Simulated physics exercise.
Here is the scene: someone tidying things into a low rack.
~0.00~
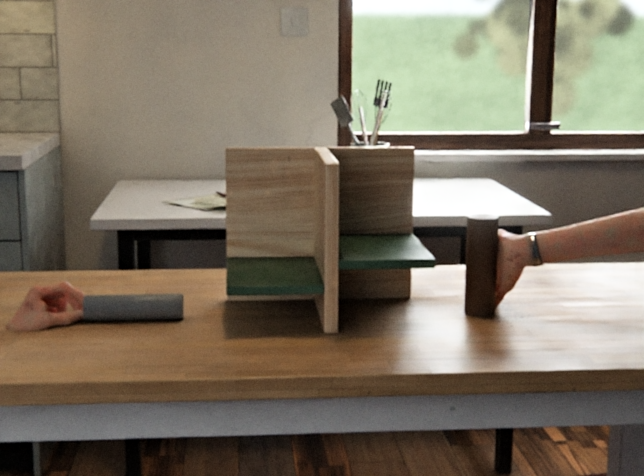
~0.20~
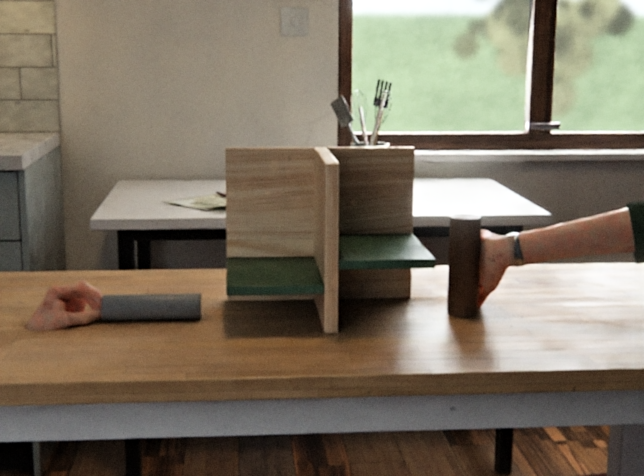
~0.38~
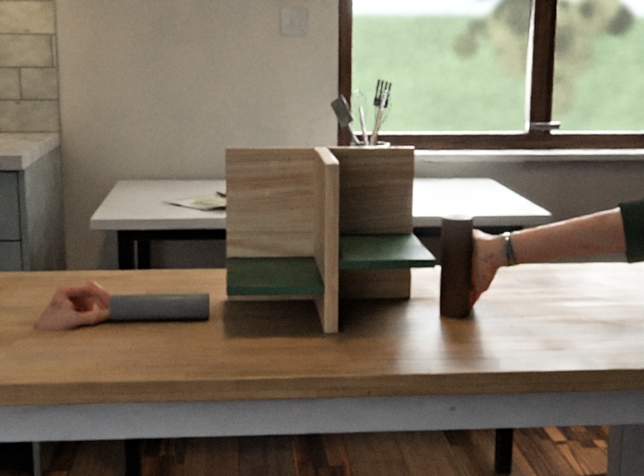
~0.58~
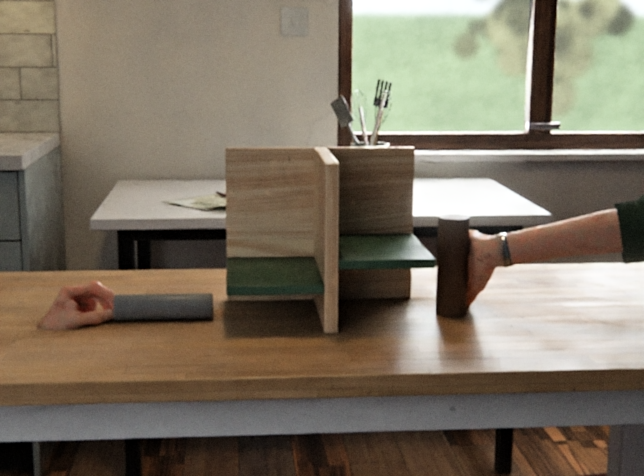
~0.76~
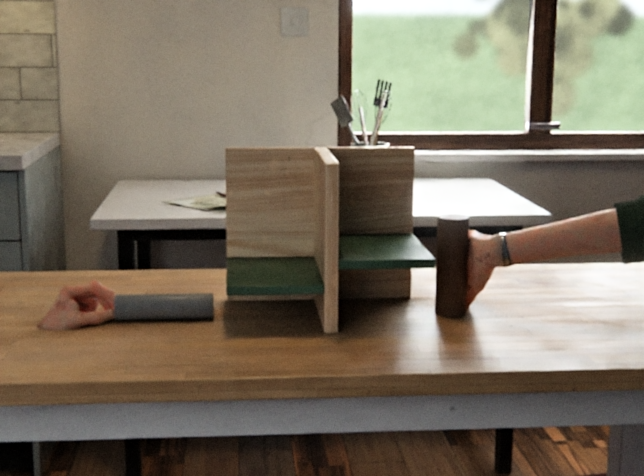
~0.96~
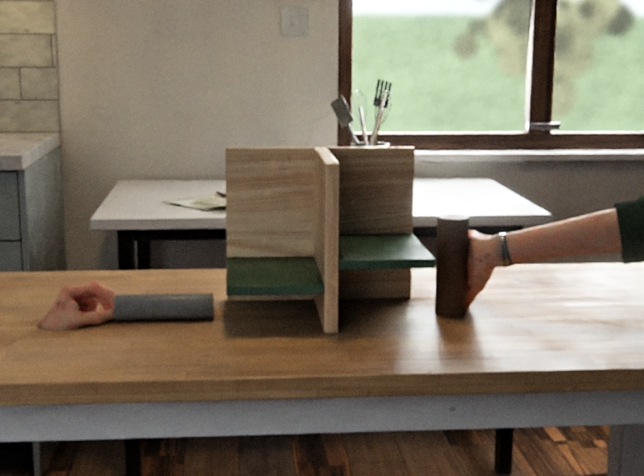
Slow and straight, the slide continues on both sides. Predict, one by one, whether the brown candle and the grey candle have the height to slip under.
My prediction: My guess is the brown candle can't get under. My guess is the grey candle gets under fine.
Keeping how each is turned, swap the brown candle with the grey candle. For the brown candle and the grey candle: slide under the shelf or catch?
For the brown candle it is a hang-up; for the grey candle it is a clean pass.
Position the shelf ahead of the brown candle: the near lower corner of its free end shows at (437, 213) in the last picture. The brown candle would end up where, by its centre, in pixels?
(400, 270).
After 1.32 s, brown candle stopped at the opening near (439, 266); grey candle sliding up to the opening near (193, 306).
At rest (2.2 s), the brown candle is too tall, near (439, 266); the grey candle clears the shelf, near (266, 305).
